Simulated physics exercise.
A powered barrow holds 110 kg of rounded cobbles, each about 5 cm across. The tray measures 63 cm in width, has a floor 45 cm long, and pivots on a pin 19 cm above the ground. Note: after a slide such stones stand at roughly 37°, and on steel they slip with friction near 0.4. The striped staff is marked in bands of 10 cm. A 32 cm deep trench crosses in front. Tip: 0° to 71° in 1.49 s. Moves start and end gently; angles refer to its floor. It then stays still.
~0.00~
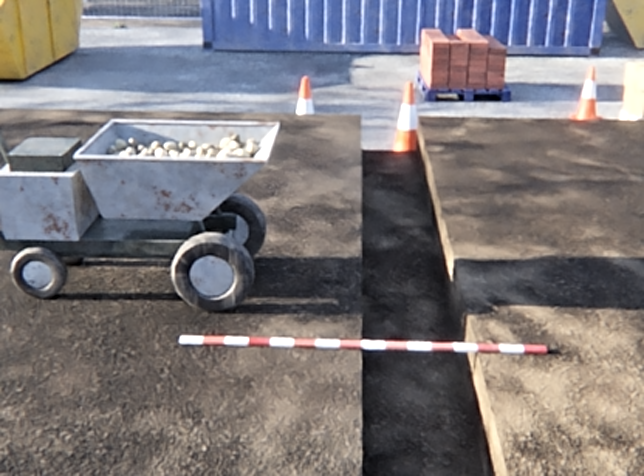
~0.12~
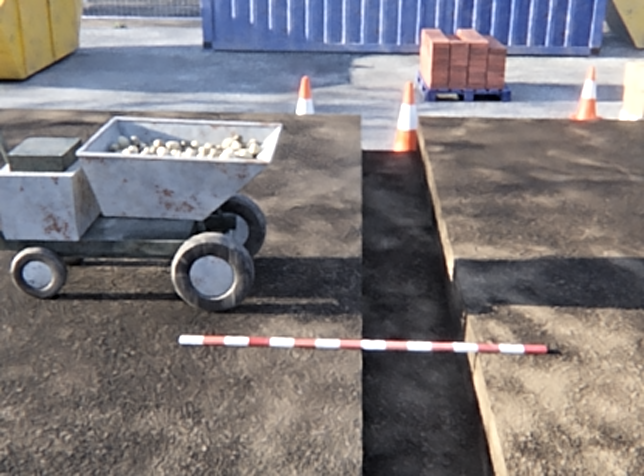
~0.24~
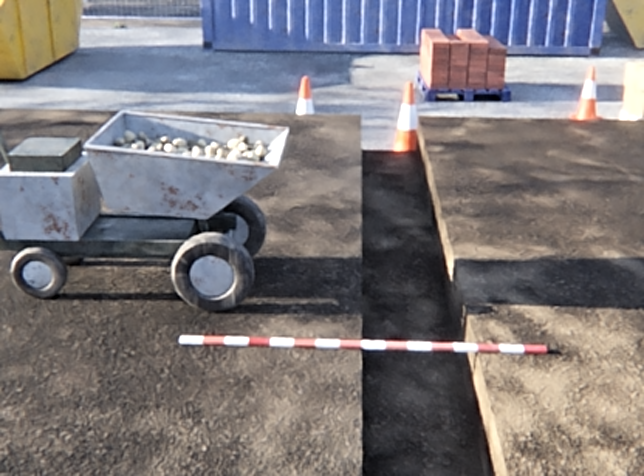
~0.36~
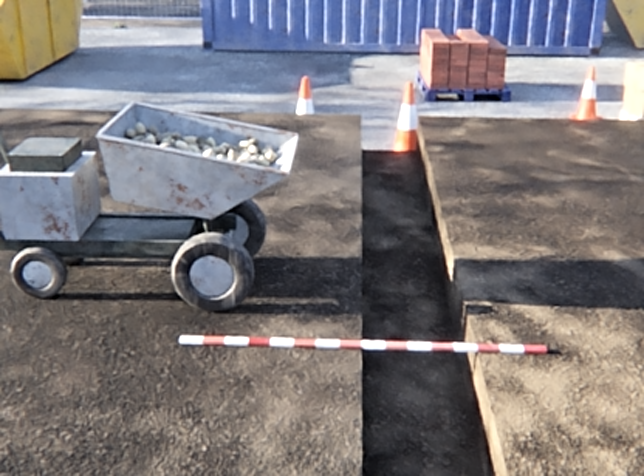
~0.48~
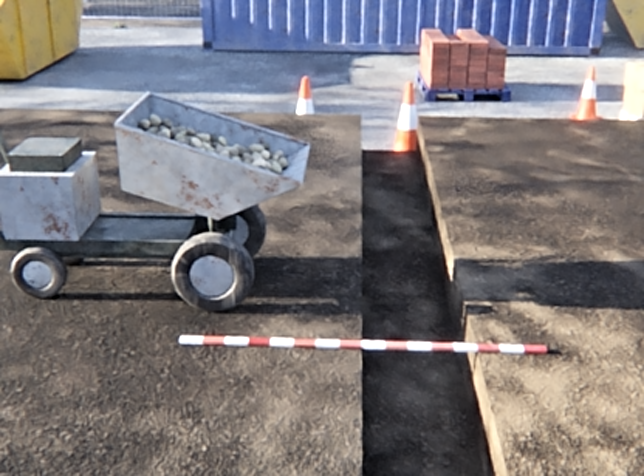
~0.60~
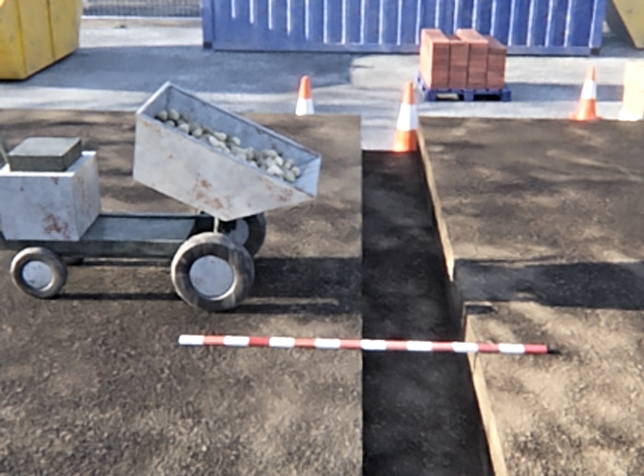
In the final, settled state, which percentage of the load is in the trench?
100 per cent is in the trench.
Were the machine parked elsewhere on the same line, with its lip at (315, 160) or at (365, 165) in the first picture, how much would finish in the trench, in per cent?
The first gives about 100 percent and the second about 50 percent.
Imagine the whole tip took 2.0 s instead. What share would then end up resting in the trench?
With that change, it comes to around 100 per cent.
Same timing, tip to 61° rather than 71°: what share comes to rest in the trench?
It would be near 100 per cent.
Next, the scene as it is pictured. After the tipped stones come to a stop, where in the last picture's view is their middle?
Roughly at (411, 334).
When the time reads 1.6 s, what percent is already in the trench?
Roughly 55 percent of the load.
After 1.1 s the floor is at 60°; 100 % in the tray; the foremost stones are at (346, 236).
After 1.6 s the floor is at 71°; 43 % in the tray, 2 % short of the trench, 55 % in the trench; the foremost stones are at (452, 340).
After 1.9 s the floor is at 71°; 10 % in the tray, 2 % short of the trench, 88 % in the trench; the foremost stones are at (454, 342).
After 3.9 s the floor is at 71°; 0 % in the tray, 100 % in the trench; the foremost stones are at (455, 335).
